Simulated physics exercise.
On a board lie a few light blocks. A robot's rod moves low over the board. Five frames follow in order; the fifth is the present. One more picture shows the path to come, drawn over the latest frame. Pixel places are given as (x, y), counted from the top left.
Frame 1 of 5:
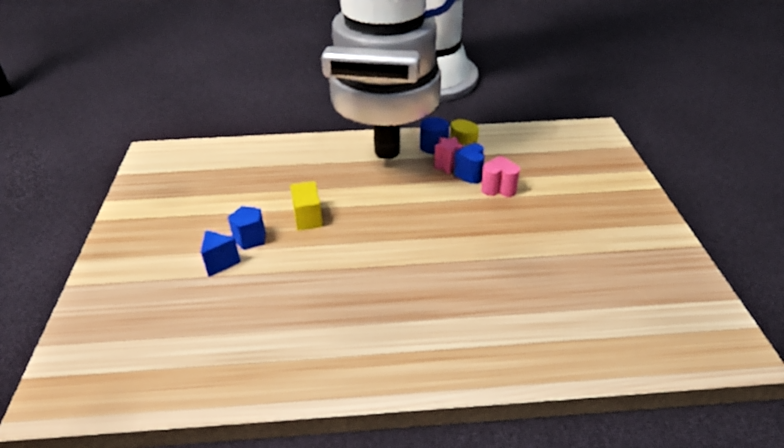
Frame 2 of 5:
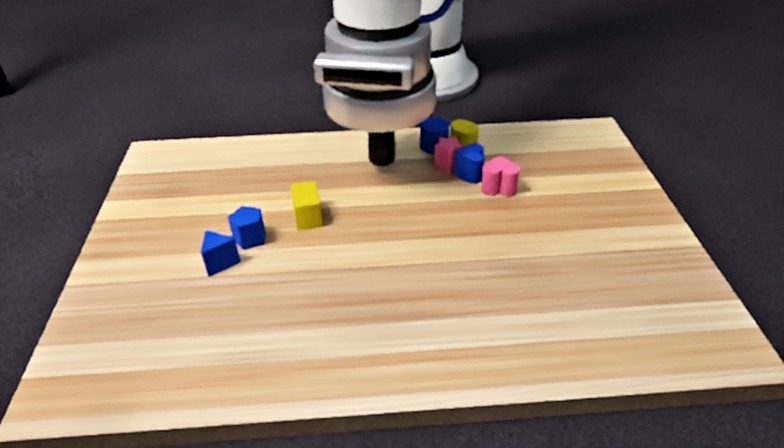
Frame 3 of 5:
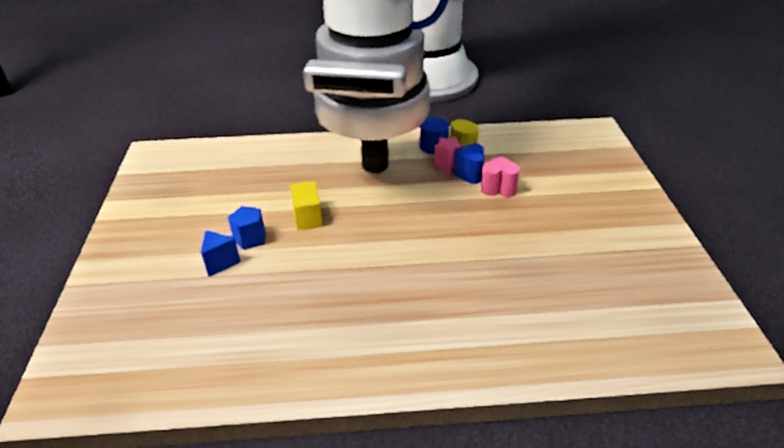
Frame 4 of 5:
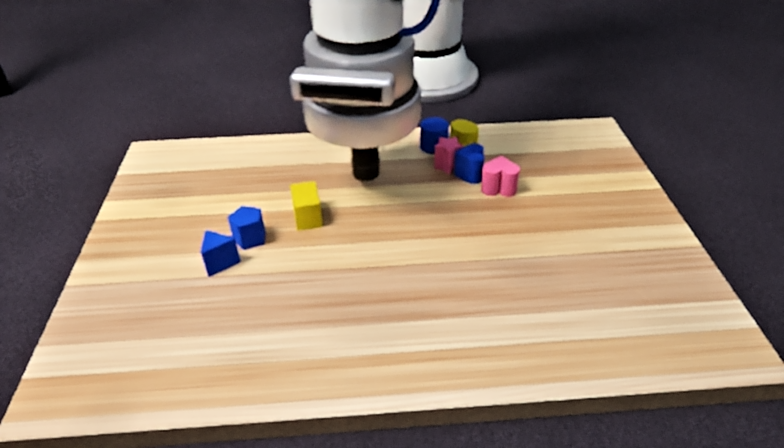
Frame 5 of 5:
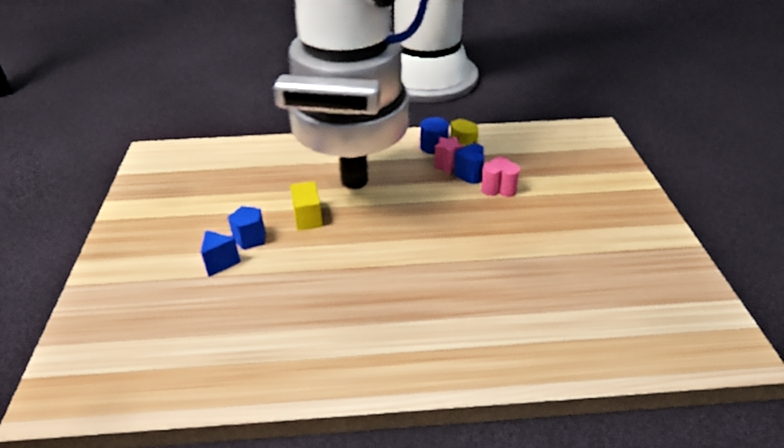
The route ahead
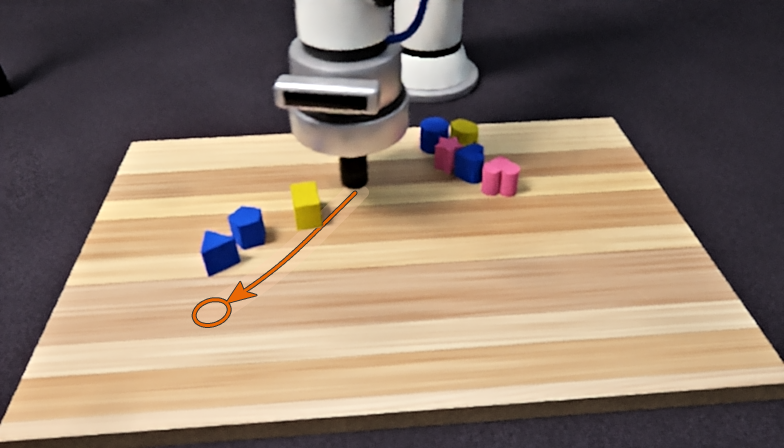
The robot's rod moves slightly left and toward the viewer above the board, while the blocks stay still.
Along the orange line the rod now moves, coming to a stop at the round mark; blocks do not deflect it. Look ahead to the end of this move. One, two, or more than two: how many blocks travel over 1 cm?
One.
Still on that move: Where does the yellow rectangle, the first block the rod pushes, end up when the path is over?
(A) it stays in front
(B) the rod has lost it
I choose B.
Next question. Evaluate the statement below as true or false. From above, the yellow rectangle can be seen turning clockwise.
True
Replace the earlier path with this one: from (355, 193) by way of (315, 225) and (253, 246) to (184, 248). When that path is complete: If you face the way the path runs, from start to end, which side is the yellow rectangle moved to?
Well, taking the path from its start to its end as straight ahead, the yellow rectangle moves to the right.
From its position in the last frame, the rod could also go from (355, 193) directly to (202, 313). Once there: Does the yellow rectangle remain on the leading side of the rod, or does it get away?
The rod loses it on the way.
The line goes from (355, 193) via (318, 229) and (273, 270), ending at (212, 312).
What follows on the original path. One third of the way, rod (317, 218); yellow rectangle (290, 199), turned 35° clockwise.
Two thirds of the way, rod (271, 260); yellow rectangle (289, 199), turned 40° clockwise.
At the end, rod (208, 301); blue pentagon unmoved; yellow rectangle (289, 199), turned 40° clockwise.
